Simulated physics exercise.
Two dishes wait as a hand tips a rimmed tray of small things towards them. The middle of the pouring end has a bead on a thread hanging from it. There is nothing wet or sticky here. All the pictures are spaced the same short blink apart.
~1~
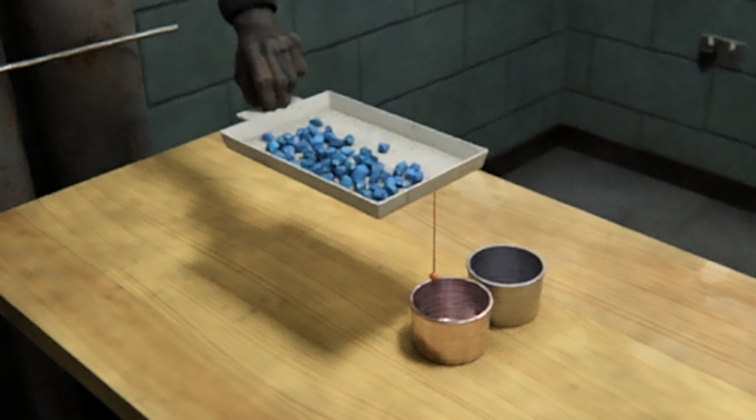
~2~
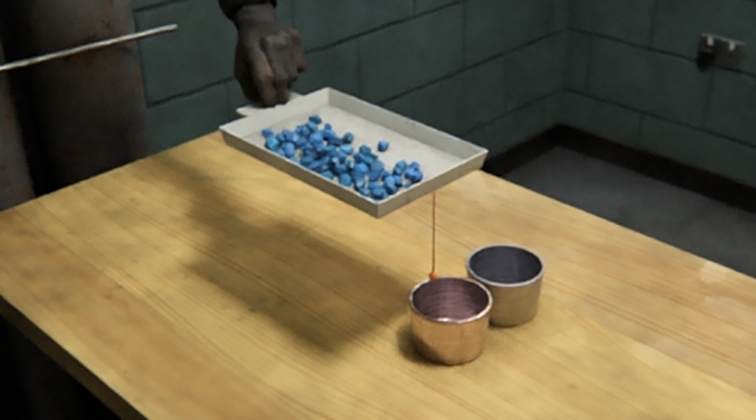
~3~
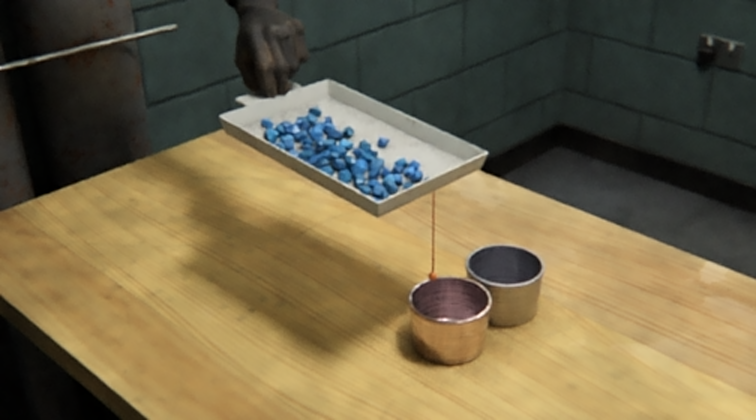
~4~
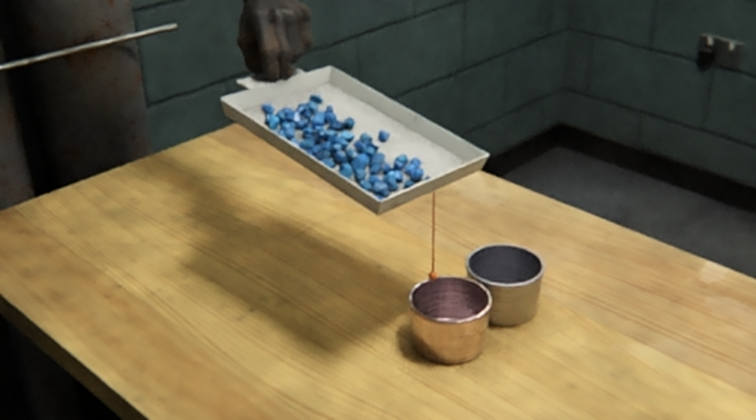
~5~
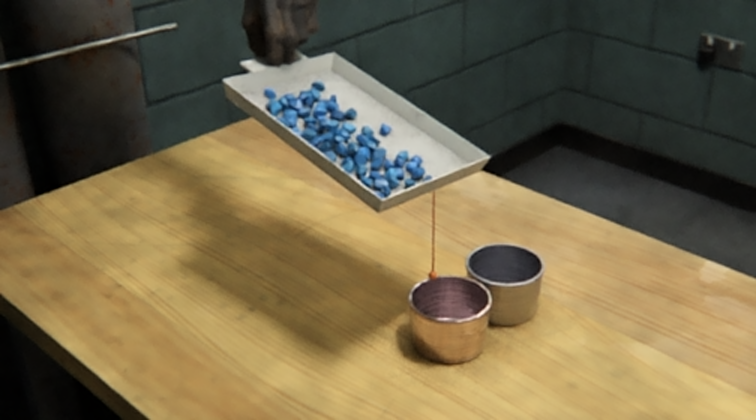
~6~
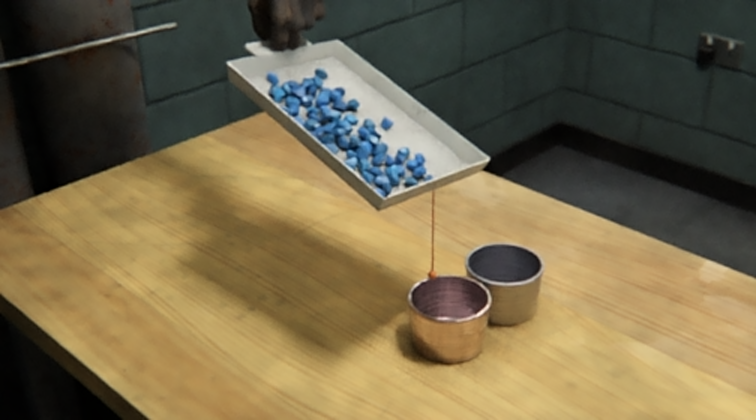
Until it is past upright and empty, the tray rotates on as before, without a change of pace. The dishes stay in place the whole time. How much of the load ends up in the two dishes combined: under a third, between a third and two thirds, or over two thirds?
Misses below a third.
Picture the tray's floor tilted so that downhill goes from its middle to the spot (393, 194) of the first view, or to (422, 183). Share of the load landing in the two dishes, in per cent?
In turn, 20 percent and then 50 percent.
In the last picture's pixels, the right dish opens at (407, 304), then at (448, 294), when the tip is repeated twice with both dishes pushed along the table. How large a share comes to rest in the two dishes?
0 and 30 in a hundred.
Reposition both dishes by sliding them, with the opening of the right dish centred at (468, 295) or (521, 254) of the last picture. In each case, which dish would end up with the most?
Attempt 1: The one on the right side. Attempt 2: The one on the left side.
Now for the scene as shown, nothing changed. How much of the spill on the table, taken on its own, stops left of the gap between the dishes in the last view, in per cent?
That's roughly 10 per cent of the pieces.
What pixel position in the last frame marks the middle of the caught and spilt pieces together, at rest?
Somewhere around (491, 310) in the final view.
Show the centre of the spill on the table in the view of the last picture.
(531, 345), about.
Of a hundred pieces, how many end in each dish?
I'd say some 30 in a hundred wind up in the left dish, and some 50 in a hundred in the right.
Just after the last frame, tray tipped steeply; almost all on the tray; about a tenth in the air.
A moment on, tray tipped past a quarter turn; roughly a quarter on the tray; roughly a quarter in the left dish; roughly a quarter in the right dish; about a tenth outside both; roughly a quarter in the air.
Further on, tray tipped past a quarter turn; roughly a third in the left dish; roughly half in the right dish; roughly a quarter outside both.
When it is over, tray tipped past a quarter turn; roughly a third in the left dish; roughly half in the right dish; roughly a quarter outside both.
